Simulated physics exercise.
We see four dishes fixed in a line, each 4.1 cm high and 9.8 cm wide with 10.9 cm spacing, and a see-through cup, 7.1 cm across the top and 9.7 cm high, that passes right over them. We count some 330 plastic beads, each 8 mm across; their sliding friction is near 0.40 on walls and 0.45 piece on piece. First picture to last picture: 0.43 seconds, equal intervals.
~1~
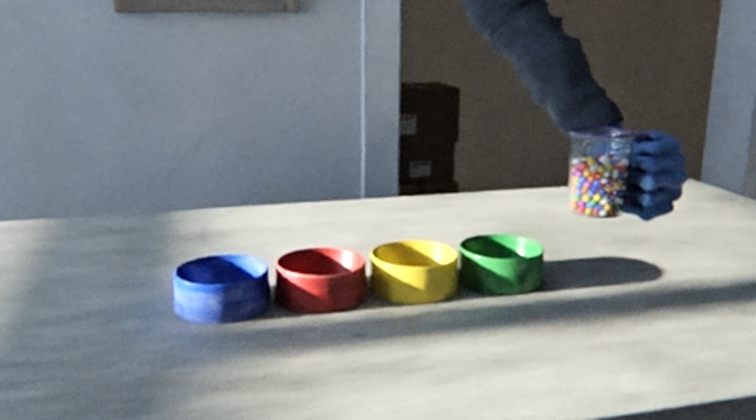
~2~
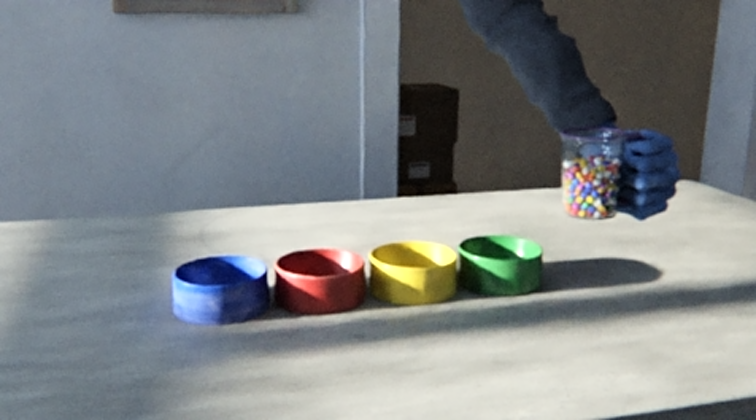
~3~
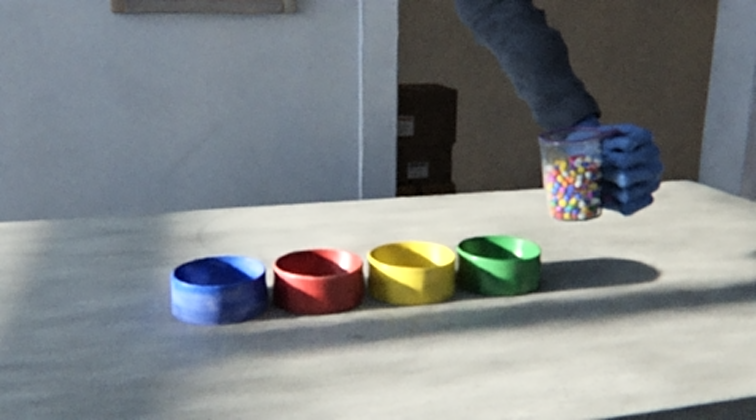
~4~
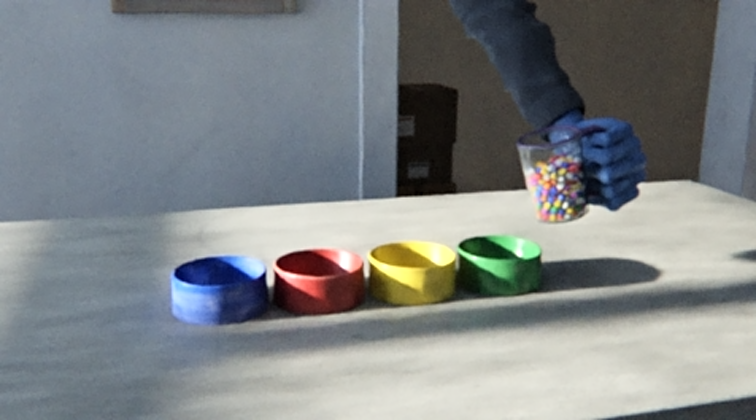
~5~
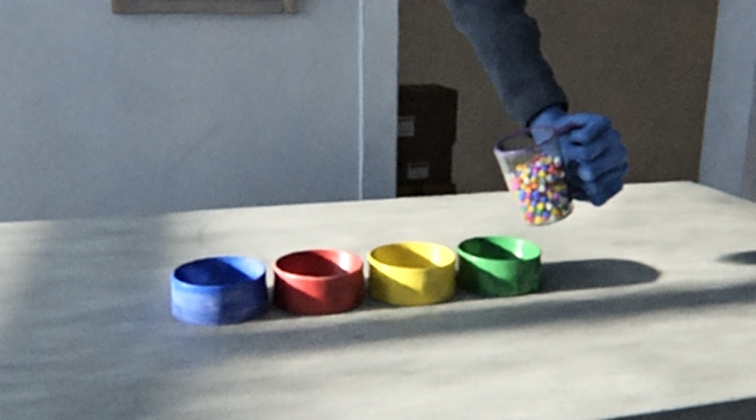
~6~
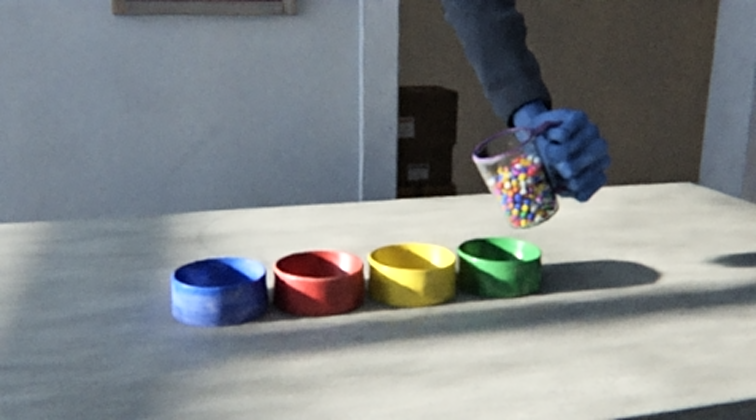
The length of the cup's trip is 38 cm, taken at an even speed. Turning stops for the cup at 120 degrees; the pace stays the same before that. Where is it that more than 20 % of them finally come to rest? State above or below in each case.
Red: I expect it will get a fifth or less of the pieces; blue: I expect it will get more than a fifth of the pieces; green: I expect it will get a fifth or less of the pieces; yellow: I expect it will get a fifth or less of the pieces; counter: I expect it will get a fifth or less of the pieces.
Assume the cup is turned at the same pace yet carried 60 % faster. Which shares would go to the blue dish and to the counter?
Blue: 100; counter: 0.
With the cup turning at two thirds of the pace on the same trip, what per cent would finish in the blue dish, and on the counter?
In the blue dish 100; on the counter 0.
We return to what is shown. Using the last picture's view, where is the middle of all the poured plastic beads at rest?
After settling, the middle sits near (221, 289).
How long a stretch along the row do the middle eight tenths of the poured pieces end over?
It spans about 6 centimetres along the dishes.
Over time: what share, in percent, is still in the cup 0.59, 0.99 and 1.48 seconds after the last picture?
About 100, 95, 5 per cent.
Then, 0.59 s after the last picture, tilt 71 degrees; cup holds 100 %.
Then, 0.99 s after the last picture, tilt 100 degrees; cup holds 95 %, blue 5 %.
Then, 1.48 s after the last picture, tilt 120 degrees; cup holds 5 %, blue 95 %.
In the end, red 0 %, blue 100 %, green 0 %, yellow 0 %, counter 0 %.
